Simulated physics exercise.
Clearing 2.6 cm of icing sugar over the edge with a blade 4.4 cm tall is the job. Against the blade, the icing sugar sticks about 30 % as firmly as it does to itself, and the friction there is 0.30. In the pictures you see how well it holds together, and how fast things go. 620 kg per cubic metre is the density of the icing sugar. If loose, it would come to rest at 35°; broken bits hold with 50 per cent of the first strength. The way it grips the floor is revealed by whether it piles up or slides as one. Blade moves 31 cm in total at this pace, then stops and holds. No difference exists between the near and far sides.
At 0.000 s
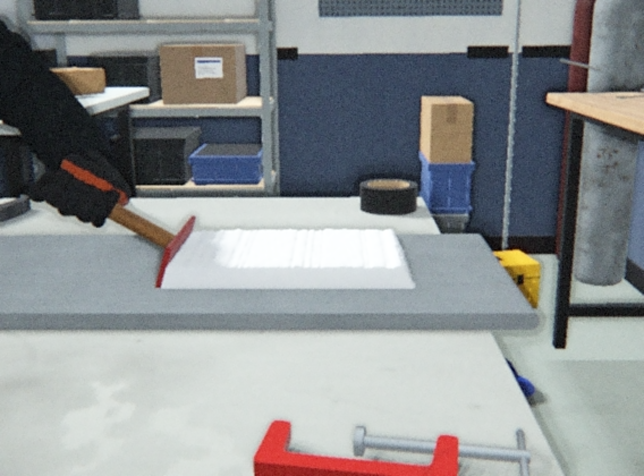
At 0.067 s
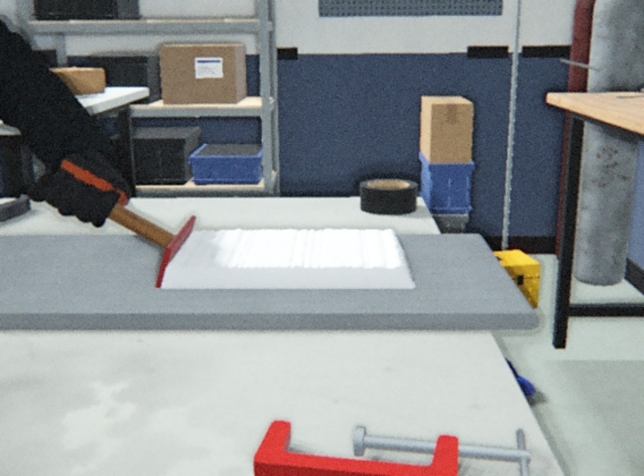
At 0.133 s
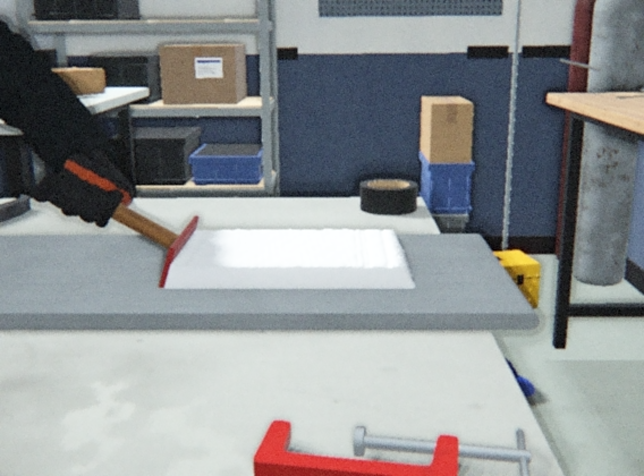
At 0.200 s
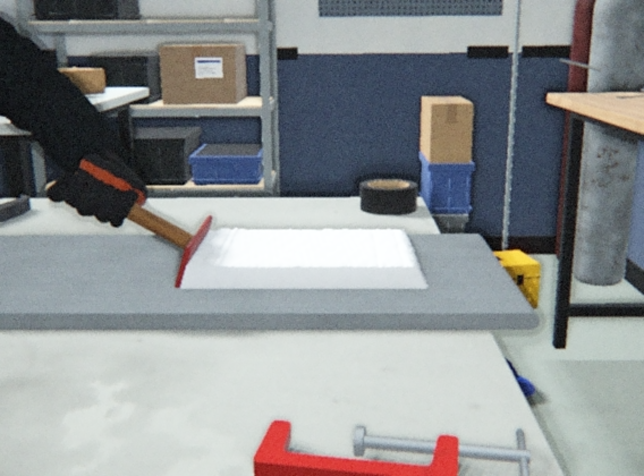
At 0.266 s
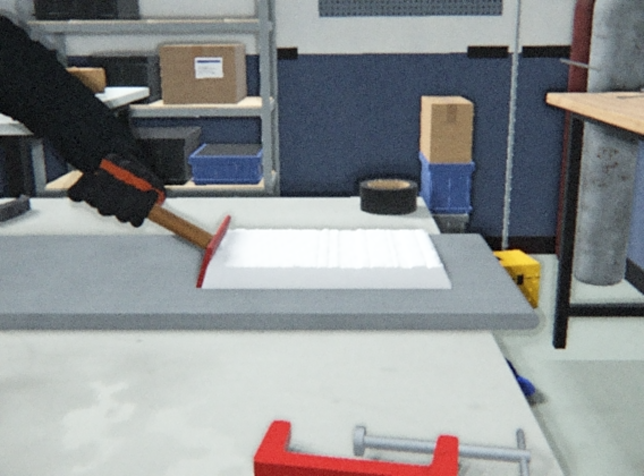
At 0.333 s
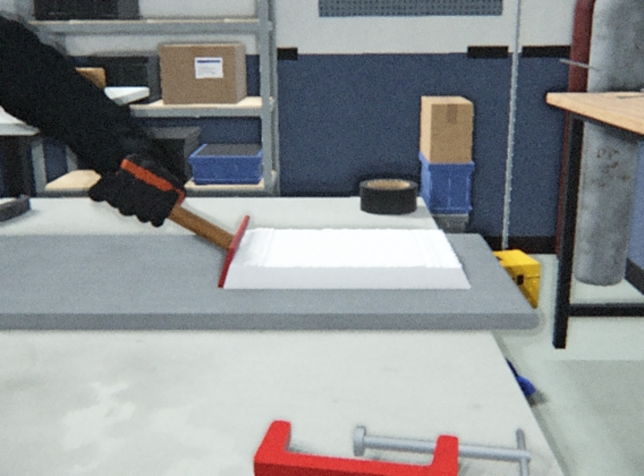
Black-gloved hand holding a red blade by its wooden handle, resting briefly, then pushing a flat white powder slab rightward across a grey board.
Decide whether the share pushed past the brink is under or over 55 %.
Turns out it sits past 55 percent.
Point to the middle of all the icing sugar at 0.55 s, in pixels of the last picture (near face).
Centre noted at roughly (418, 278).
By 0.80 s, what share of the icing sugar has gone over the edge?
Something close to 25 in a hundred.
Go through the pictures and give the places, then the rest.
In the first picture, foot of the blade at (161, 289), not yet moved; leading edge of the icing sugar at (412, 285), piled 2.6 cm high.
In the second picture, foot of the blade at (161, 289), not yet moved; leading edge of the icing sugar at (412, 285), piled 2.6 cm high.
In the third picture, foot of the blade at (164, 289), moved 4 mm; leading edge of the icing sugar at (412, 285), piled 2.6 cm high.
In the fourth picture, foot of the blade at (180, 289), moved 2.2 cm; leading edge of the icing sugar at (425, 285), piled 2.8 cm high.
In the fifth picture, foot of the blade at (202, 289), moved 4.7 cm; leading edge of the icing sugar at (450, 285), piled 2.7 cm high.
In the sixth picture, foot of the blade at (224, 289), moved 7.2 cm; leading edge of the icing sugar at (469, 285), piled 2.8 cm high.
After 0.55 s, 0 % has gone over the edge.
After 0.80 s, 25 % has gone over the edge.
After 1.06 s, 56 % has gone over the edge.
After 1.31 s, 65 % has gone over the edge.
After 1.37 s, at the end, 65 % has gone over the edge.
